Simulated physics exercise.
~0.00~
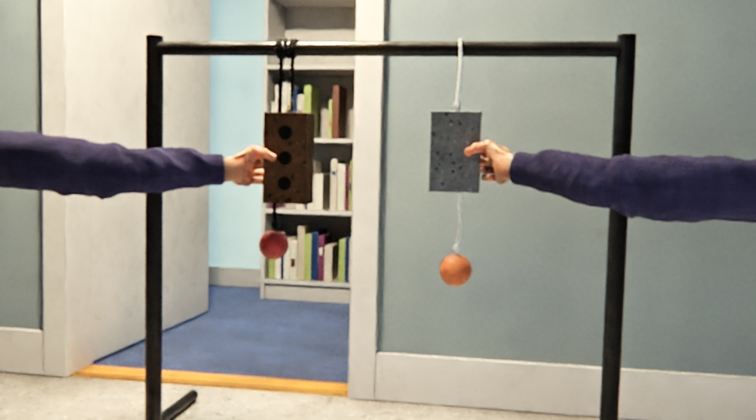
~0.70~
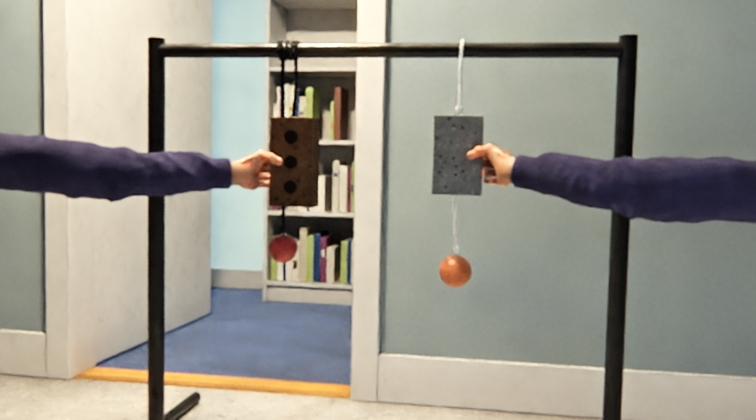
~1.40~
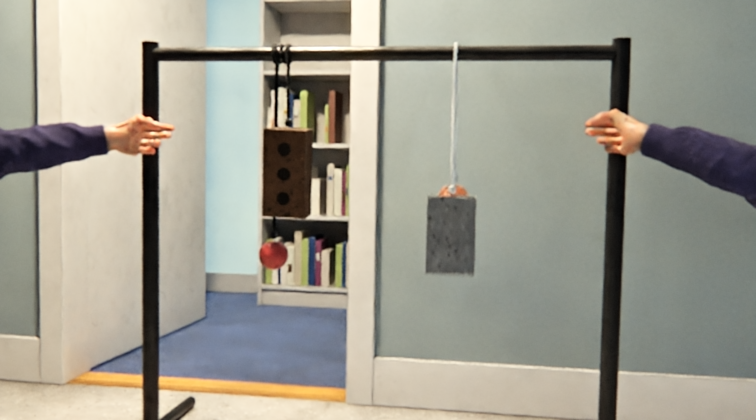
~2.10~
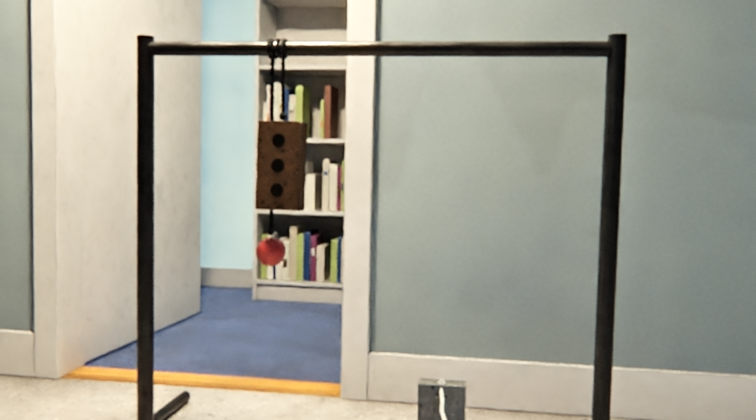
A brown brick and a speckled grey paver hang by cords from a black bar, each steadied by a hand reaching in from the side, with a red ball below the brick and an orange ball below the paver. The hands let go and draw back toward the posts. The paver drops at once, while its orange ball rises to meet its top edge. The brick sinks only slightly and stays hanging. With the hands gone, the paver ends on the floor with its pale cord, and the brick still hangs above its red ball.
